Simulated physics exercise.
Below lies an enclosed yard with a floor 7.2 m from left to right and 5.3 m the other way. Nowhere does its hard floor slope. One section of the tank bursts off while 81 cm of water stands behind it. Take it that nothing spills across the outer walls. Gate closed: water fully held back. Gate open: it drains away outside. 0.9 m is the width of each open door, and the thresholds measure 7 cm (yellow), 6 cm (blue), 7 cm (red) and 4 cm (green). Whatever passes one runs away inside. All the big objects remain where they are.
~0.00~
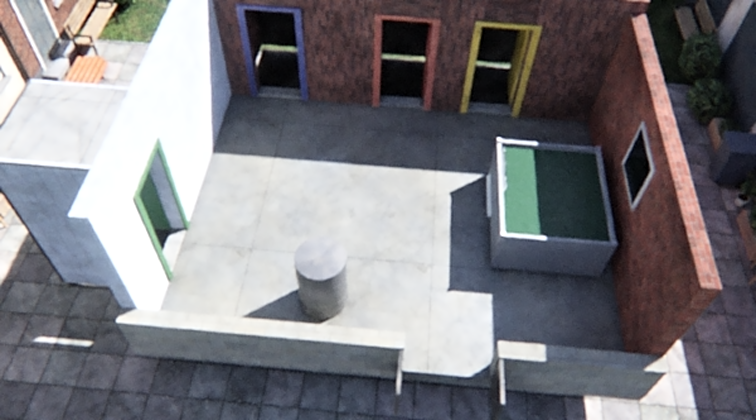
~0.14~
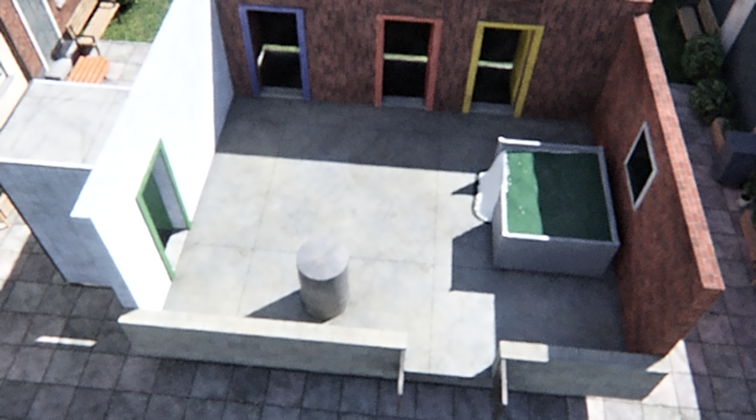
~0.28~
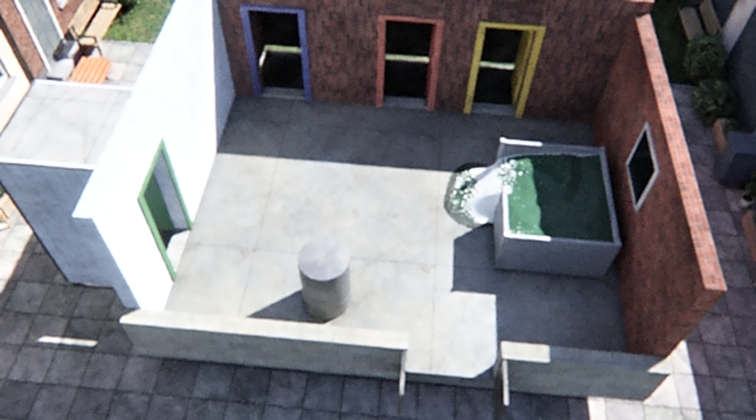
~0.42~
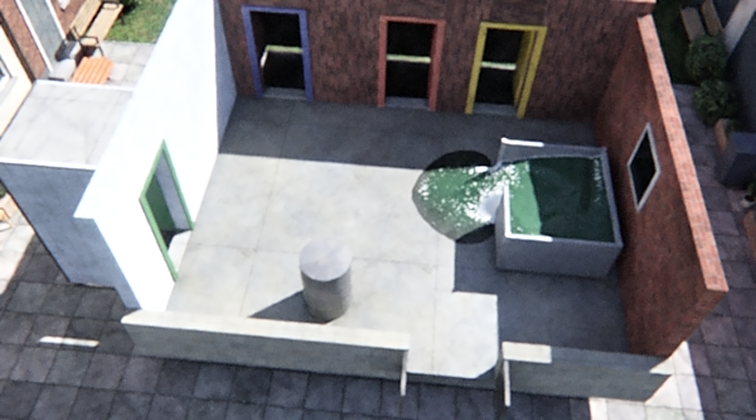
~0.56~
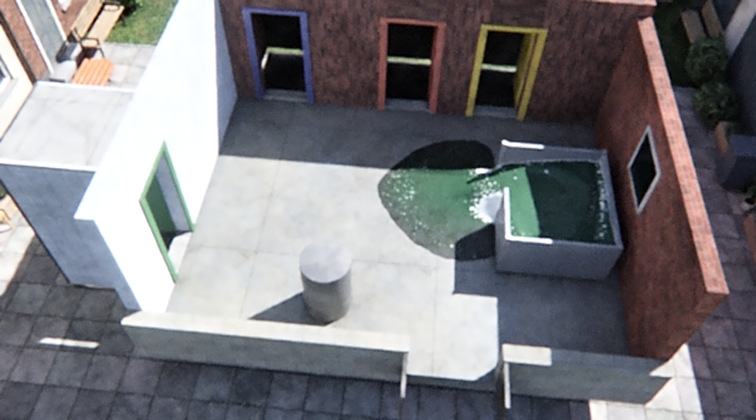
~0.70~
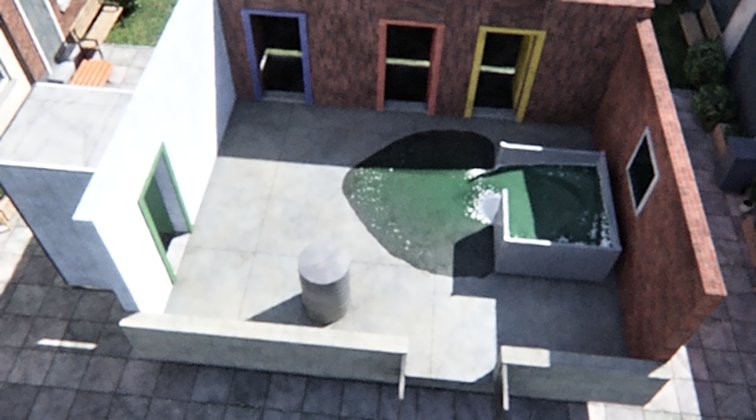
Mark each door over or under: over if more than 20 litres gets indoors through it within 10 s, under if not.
Yellow door: Under, blue door: Over, red door: Over, green door: Over.
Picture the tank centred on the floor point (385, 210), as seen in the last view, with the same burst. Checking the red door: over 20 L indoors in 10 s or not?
Then red falls short.
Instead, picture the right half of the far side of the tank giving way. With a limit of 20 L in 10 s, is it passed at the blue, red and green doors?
The blue door comes out more than that, the red door less than that and the green door more than that.
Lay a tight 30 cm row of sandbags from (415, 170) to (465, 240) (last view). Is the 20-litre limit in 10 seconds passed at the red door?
Red: Exceeded.
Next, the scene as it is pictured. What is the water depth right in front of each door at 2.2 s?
Depths in centimetres - yellow: 2, blue: 11, red: 15, green: 10.
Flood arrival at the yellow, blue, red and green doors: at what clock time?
The front reaches yellow at 1.2 s, blue at 1.6 s, red at 1.0 s, green at 2.0 s.
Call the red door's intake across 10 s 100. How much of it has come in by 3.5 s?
Some 85 per cent by then.
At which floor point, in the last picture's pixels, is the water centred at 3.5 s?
Its balance point sits around (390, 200).
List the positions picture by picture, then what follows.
The first frame shows the tank at (552, 192) is whole and still, 81 cm deep.
In the second frame, the front is at (489, 172), 0.6 m from the gap at (498, 184); 0.3 m2 of floor is under water; 81 cm left at the back of the tank.
In the third frame, the front is at (453, 213), 0.9 m from the gap at (499, 187); 0.9 m2 of floor is under water; 81 cm left at the back of the tank.
In the fourth frame, the front is at (418, 200), 1.4 m from the gap at (500, 189); 2.1 m2 of floor is under water; 77 cm left at the back of the tank.
In the fifth frame, water pours out at (501, 191) and has run 2.1 m, to (383, 186); typically 6 cm deep outside, 68 cm at the tank's back.
In the sixth frame, water pours out at (499, 192) and has run 2.7 m, to (349, 177); typically 5 cm deep outside, 70 cm at the tank's back.
After 1.4 s water covers 50 % of the floor and is deepest (40 cm) near (487, 192); yellow door 2 cm at the sill, 0 L in, blue door not reached, red door 15 cm at the sill, 0 L in, green door not reached.
After 2.2 s water covers 60 % of the floor and is deepest (47 cm) near (234, 108); yellow door 2 cm at the sill, 0 L in, blue door 11 cm at the sill, 3 L in, red door 15 cm at the sill, 36 L in, green door 10 cm at the sill, 1 L in.
After 3.5 s water covers 65 % of the floor and is deepest (25 cm) near (276, 118); yellow door 2 cm at the sill, 0 L in, blue door 14 cm at the sill, 29 L in, red door 10 cm at the sill, 61 L in, green door 12 cm at the sill, 58 L in.
After 6.0 s water covers 65 % of the floor and is deepest (18 cm) near (215, 341); yellow door 1 cm at the sill, 0 L in, blue door 11 cm at the sill, 117 L in, red door 6 cm at the sill, 71 L in, green door 10 cm at the sill, 119 L in.
After 10.0 s water covers 95 % of the floor and is deepest (11 cm) near (180, 266); yellow door 2 cm at the sill, 0 L in, blue door 7 cm at the sill, 144 L in, red door 5 cm at the sill, 71 L in, green door 11 cm at the sill, 217 L in.
